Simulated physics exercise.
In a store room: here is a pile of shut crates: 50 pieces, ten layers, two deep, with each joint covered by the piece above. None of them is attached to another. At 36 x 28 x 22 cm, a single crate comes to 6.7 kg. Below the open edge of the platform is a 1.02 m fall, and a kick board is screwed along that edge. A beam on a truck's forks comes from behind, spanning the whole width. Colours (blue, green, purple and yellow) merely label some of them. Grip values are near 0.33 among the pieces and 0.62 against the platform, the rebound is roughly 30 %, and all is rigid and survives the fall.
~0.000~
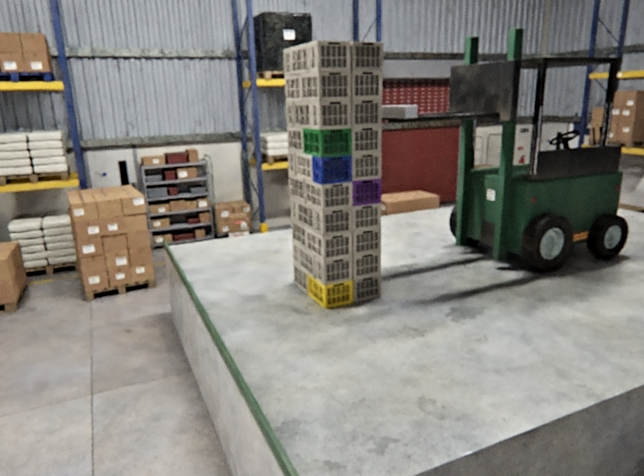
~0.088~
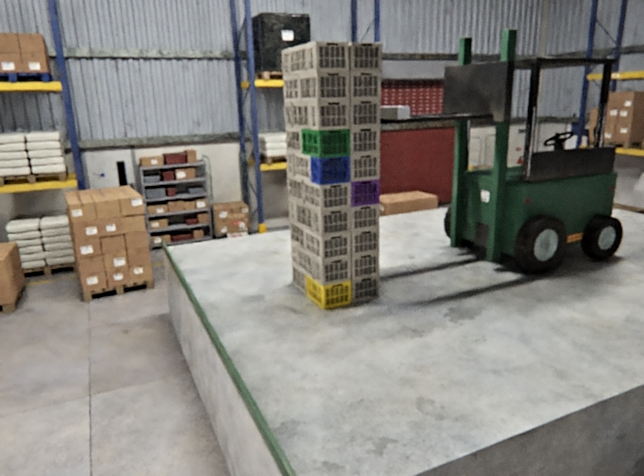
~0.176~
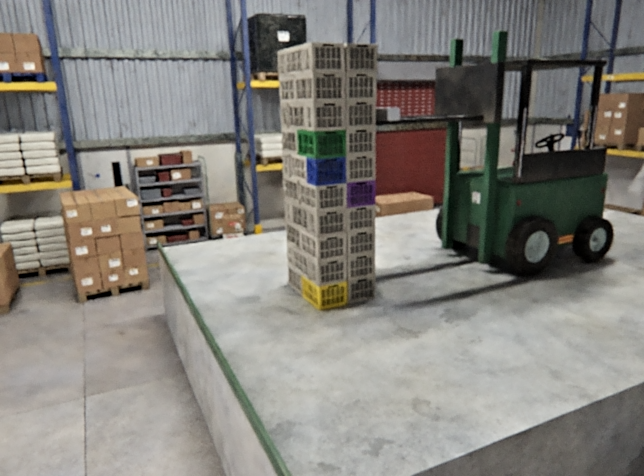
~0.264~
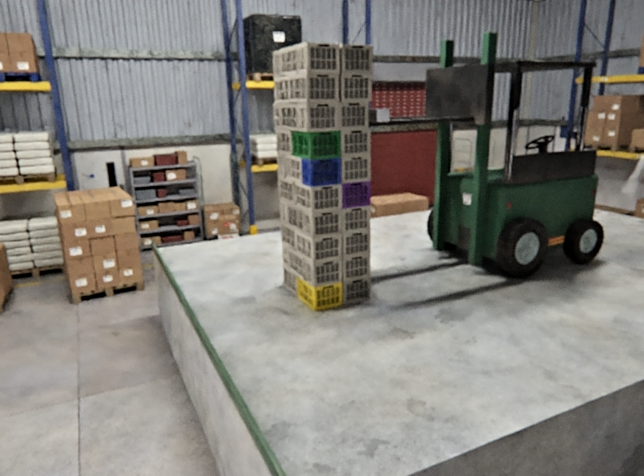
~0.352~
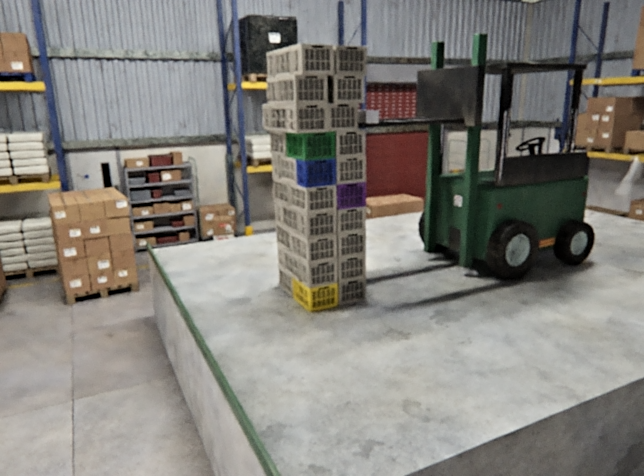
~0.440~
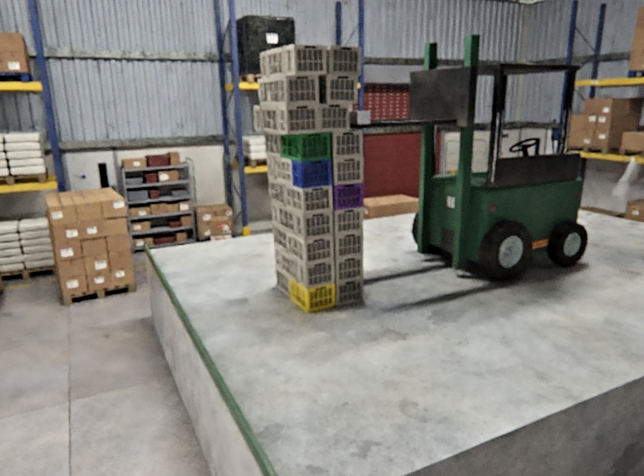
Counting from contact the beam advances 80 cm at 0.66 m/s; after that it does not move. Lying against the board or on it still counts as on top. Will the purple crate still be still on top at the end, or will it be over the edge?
The purple crate keeps its position.
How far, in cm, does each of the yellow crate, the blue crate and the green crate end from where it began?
Yellow 20 cm, blue 320 cm, green 380 cm.
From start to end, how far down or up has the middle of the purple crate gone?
0 centimetres lower, roughly.
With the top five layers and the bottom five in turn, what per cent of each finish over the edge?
The top part comes to 50 per cent, the bottom part to 10 per cent.
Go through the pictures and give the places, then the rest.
In the first picture (pixels give the middle of a visible side; the camera pans a little), beam (411, 112) 15 cm from the stack; purple crate (367, 192); yellow crate (339, 294); blue crate (337, 170); none has stirred.
In the second picture, beam (403, 113) 9 cm from the stack; purple crate (366, 193).
In the third picture, beam (393, 114) 29 mm from the stack; purple crate (361, 194).
In the fourth picture, beam (382, 116) 29 mm in; purple crate (357, 195); movement in 7 of them.
In the fifth picture, beam (372, 117) 9 cm in; purple crate (352, 196); movement in 16 of them.
In the sixth picture, beam (363, 118) 15 cm in; purple crate (349, 196); green crate (315, 147) 39 mm from its place; blue crate (316, 174) 28 mm from its place; movement in 24 of them.
After 1.16 s, none of the 50 crates over the edge, 33 disturbed; purple crate unmoved; green crate 28° from how it stood, 11 cm lower.
After 1.92 s, 13 of the 50 crates over the edge; purple crate unmoved; blue crate upside down.
In the end (3.8 s), 15 of the 50 crates over the edge; purple crate unmoved; green crate upside down; yellow crate on its side. From the last view, middles, purple crate near (340, 193).
